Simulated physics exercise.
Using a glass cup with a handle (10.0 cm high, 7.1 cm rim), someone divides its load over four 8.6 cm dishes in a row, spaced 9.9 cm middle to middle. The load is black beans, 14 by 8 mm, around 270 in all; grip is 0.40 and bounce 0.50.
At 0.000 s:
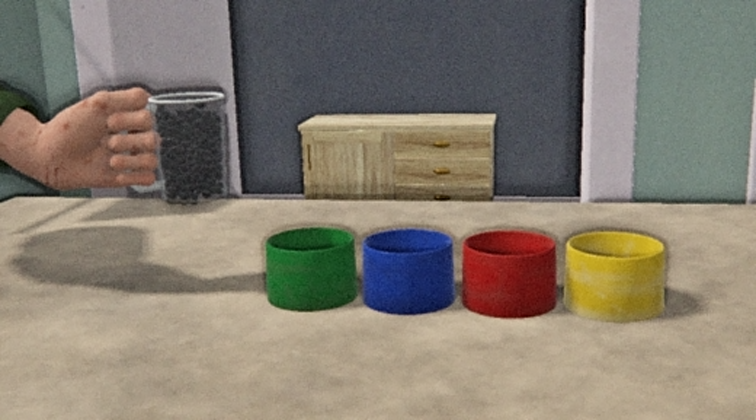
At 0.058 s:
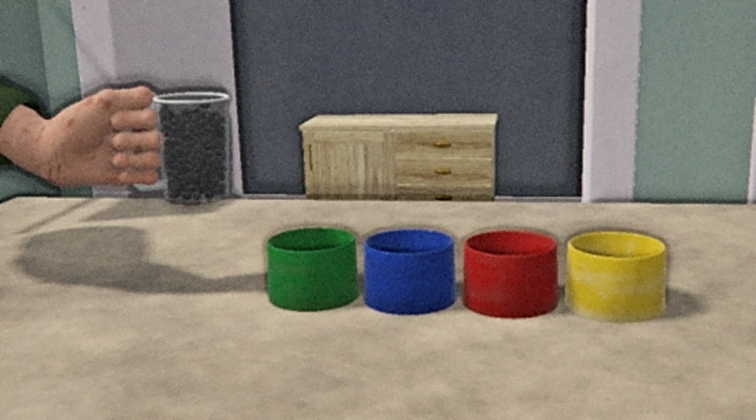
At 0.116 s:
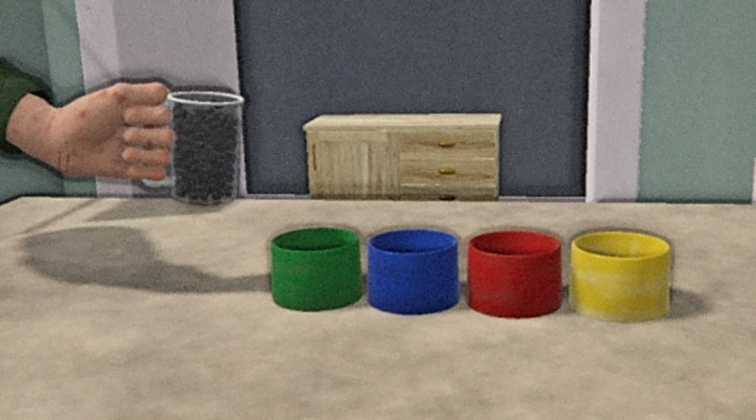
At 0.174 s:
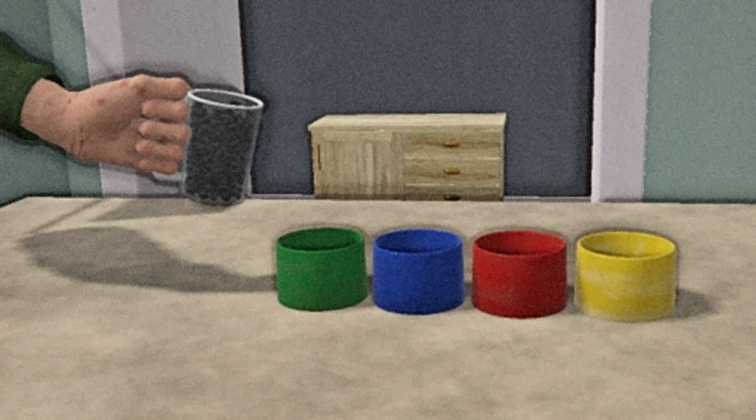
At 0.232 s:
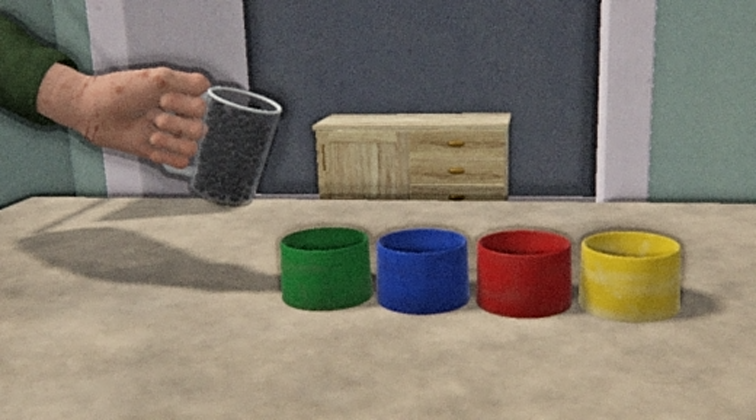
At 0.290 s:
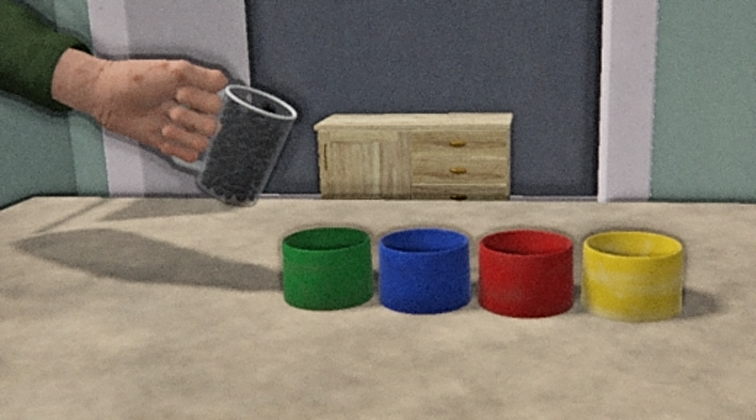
The clip opens with a hand at the left holding a clear glass cup of black beans upright behind a row of green, blue, red and yellow dishes. The hand moves the cup a short way right while tilting it gradually rightward, and the view shifts slightly, with the beans still inside.
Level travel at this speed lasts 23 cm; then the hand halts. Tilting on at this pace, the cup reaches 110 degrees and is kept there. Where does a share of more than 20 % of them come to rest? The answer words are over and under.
Red: Over. Blue: Over. Green: Under. Yellow: Under. Counter: Under.
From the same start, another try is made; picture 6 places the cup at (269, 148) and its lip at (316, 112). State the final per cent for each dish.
Kept per dish: Red = 100, blue = 0, green = 0, yellow = 0.
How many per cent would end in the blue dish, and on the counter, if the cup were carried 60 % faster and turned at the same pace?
Shares: Blue 0, counter 0.
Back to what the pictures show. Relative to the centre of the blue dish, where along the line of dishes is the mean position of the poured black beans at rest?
Around 7 cm away, toward the right-hand end.
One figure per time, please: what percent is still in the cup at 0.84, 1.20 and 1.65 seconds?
At the three moments: 95, 65 and 10 percent.
Then, at 0.84 s, tilt 87 degrees; cup holds 95 %.
Then, at 1.20 s, tilt 110 degrees; cup holds 65 %, blue 30 %.
After 1.65 s, tilt 110 degrees; cup holds 10 %, red 50 %, blue 30 %.
At rest (2.5 s), red 60 %, blue 30 %, green 0 %, yellow 0 %, counter 10 %.
